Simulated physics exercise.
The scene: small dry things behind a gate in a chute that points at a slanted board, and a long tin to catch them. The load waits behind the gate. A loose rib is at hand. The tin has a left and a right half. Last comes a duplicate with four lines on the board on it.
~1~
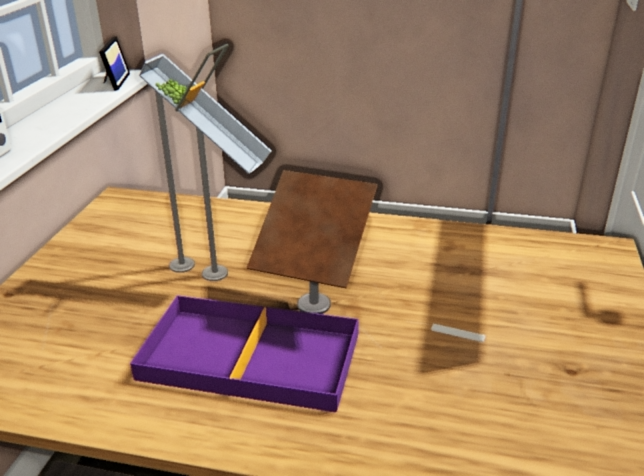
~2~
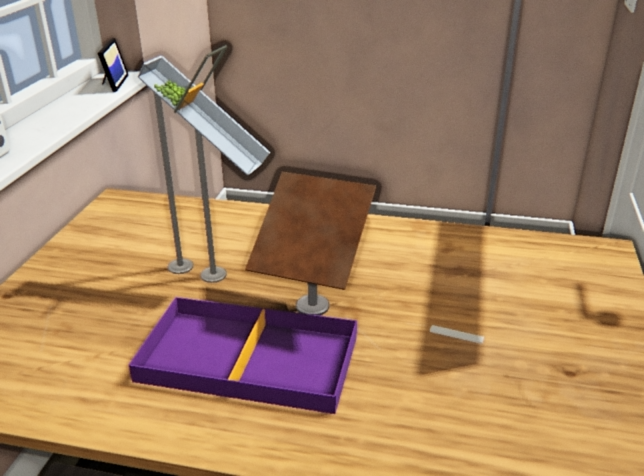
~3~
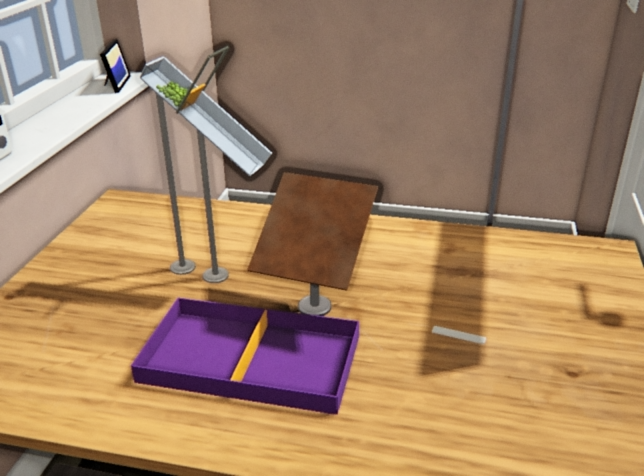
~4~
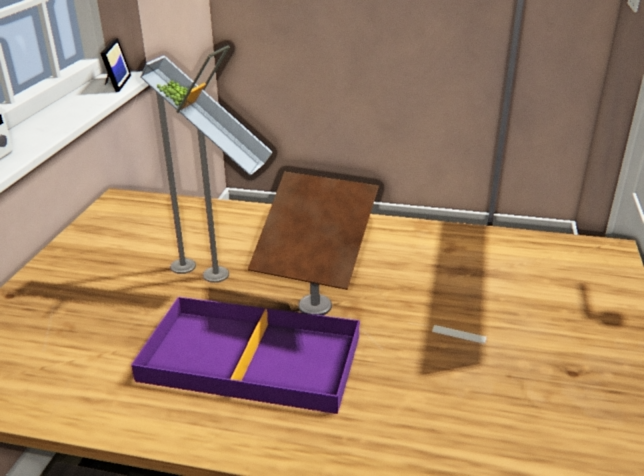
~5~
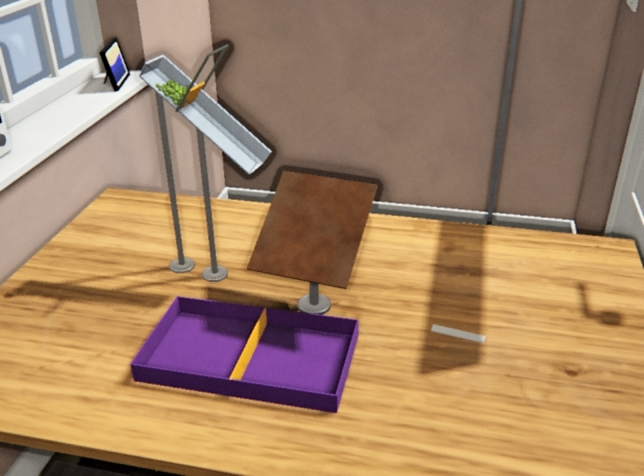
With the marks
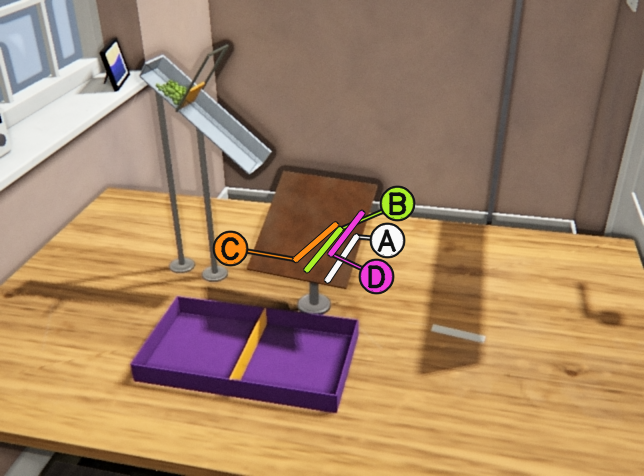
Green peas sit still behind a gate in a sloping chute above a divided purple tin.
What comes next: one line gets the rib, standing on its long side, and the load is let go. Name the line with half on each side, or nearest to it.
Take C.
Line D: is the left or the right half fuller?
Right.
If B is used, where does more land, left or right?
The right half.
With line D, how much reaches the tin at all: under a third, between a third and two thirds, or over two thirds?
Line D gives over two thirds.
On the marked copy, line A from (356, 236) to (327, 280); line B from (340, 229) to (306, 269); line C from (335, 224) to (295, 259); line D from (361, 213) to (330, 253).
With A, of what is caught, none at all in the left half, the whole lot in the right.
With B, of what is caught, only a few in the left half, all but a few in the right.
With C, of what is caught, close to half in the left half, close to half in the right.
With D, of what is caught, none at all in the left half, the whole lot in the right.
